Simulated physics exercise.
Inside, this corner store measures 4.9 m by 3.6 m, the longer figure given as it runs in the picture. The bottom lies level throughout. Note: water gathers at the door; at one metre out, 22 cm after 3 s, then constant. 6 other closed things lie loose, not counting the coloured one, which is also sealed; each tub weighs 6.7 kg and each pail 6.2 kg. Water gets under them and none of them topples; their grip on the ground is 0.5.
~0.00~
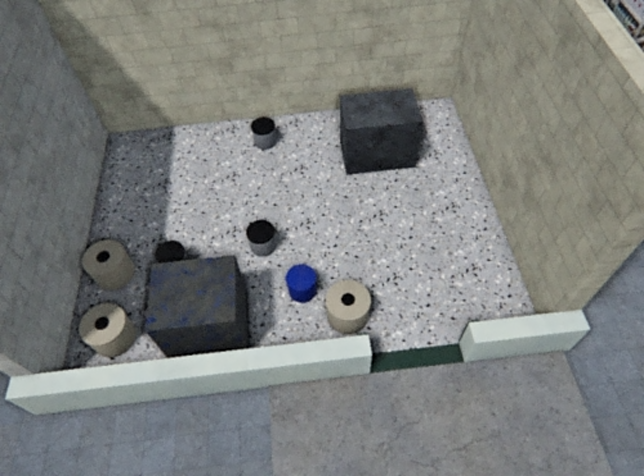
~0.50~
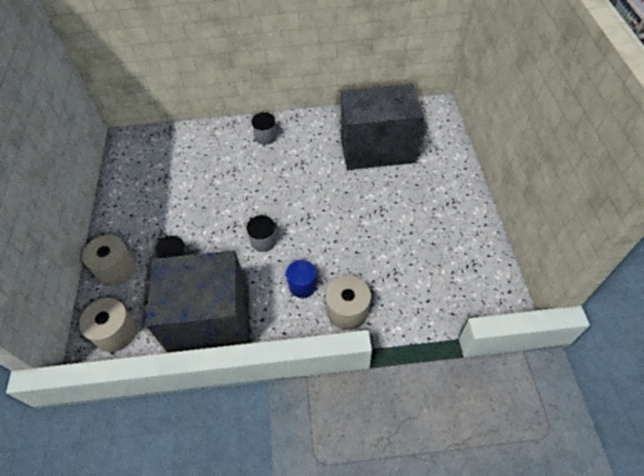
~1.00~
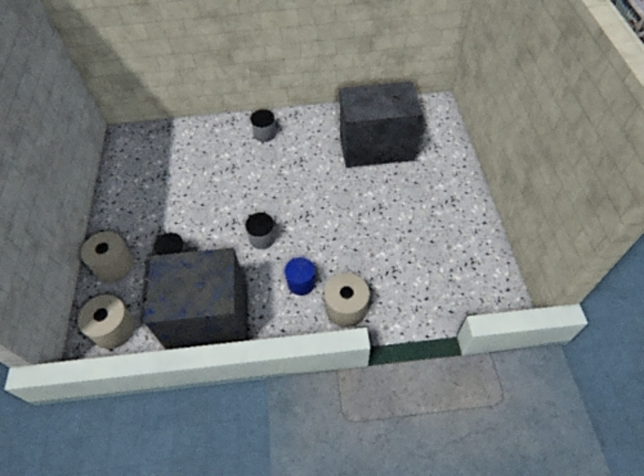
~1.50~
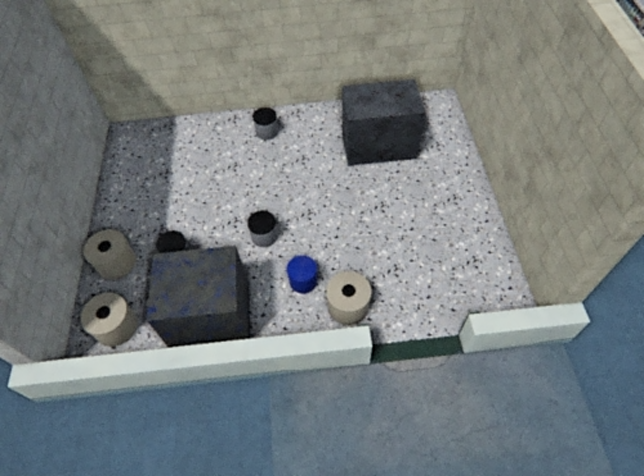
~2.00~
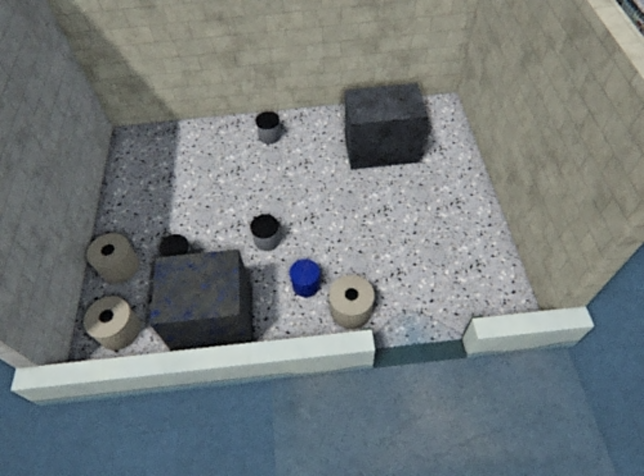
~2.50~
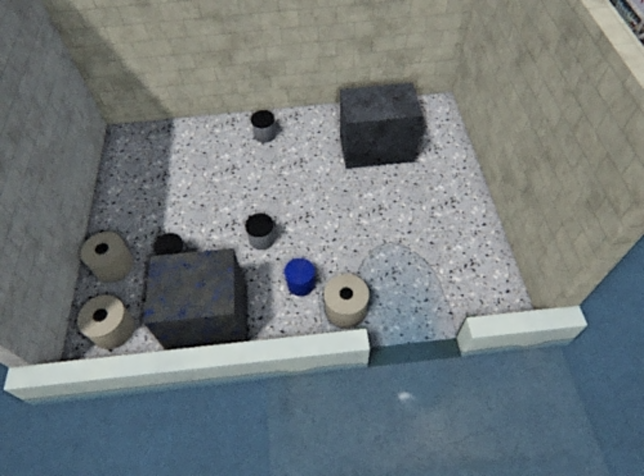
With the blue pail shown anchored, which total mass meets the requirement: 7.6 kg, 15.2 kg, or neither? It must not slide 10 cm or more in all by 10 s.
The answer is 7.6 kg already.
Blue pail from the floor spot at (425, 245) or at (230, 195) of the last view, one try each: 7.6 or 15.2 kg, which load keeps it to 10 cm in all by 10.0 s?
One by one: Only the big mass suffices; the small mass suffices.
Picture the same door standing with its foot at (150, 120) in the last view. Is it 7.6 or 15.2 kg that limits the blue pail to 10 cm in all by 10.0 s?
I'd say you need the heavier one.
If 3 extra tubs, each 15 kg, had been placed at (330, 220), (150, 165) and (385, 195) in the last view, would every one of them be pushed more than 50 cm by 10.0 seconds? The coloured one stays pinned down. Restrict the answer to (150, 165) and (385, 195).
Order as asked: Stays within / goes beyond.
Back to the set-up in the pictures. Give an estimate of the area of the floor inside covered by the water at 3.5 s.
Roughly 4.5 m2.
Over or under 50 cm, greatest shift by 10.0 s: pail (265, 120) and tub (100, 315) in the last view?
Beyond, below.
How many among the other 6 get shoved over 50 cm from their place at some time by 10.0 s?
The total is 1.
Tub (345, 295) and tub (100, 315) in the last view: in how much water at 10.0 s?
Around 3 cm and 2 cm.
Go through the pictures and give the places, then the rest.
The blue pail at (301, 277) rests on the ground; water covers 0.0 m2; 0 of 7 have shifted, in the first frame.
The blue pail at (301, 273) rests on the ground; water covers 0.0 m2; 0 of 7 have shifted, in the second frame.
The blue pail at (300, 270) rests on the ground; 0.0 m2 under water; 0 of 7 have shifted, in the third frame.
The blue pail at (302, 268) rests on the ground; 0.0 m2 under water; 0 of 7 have shifted, in the fourth frame.
The blue pail at (304, 272), on the bottom; water covers 0.2 m2; 0 of 7 have shifted, in the fifth frame.
The blue pail at (299, 271) rests on the ground; 0.9 m2 under water; 0 of 7 have shifted, in the sixth frame.
After 3.5 s the blue pail would be 1 cm from its start with 7.6 kg and 0 cm from its start with 15.2 kg; 0 cm of water round it then.
After 4.5 s the blue pail would be 1 cm from its start with 7.6 kg and 0 cm from its start with 15.2 kg; 3 cm of water round it then.
After 7.0 s the blue pail would be 1 cm from its start with 7.6 kg and 0 cm from its start with 15.2 kg; 3 cm of water round it then.
After 10.0 s the blue pail would be 1 cm from its start with 7.6 kg and 0 cm from its start with 15.2 kg; 3 cm of water round it then.
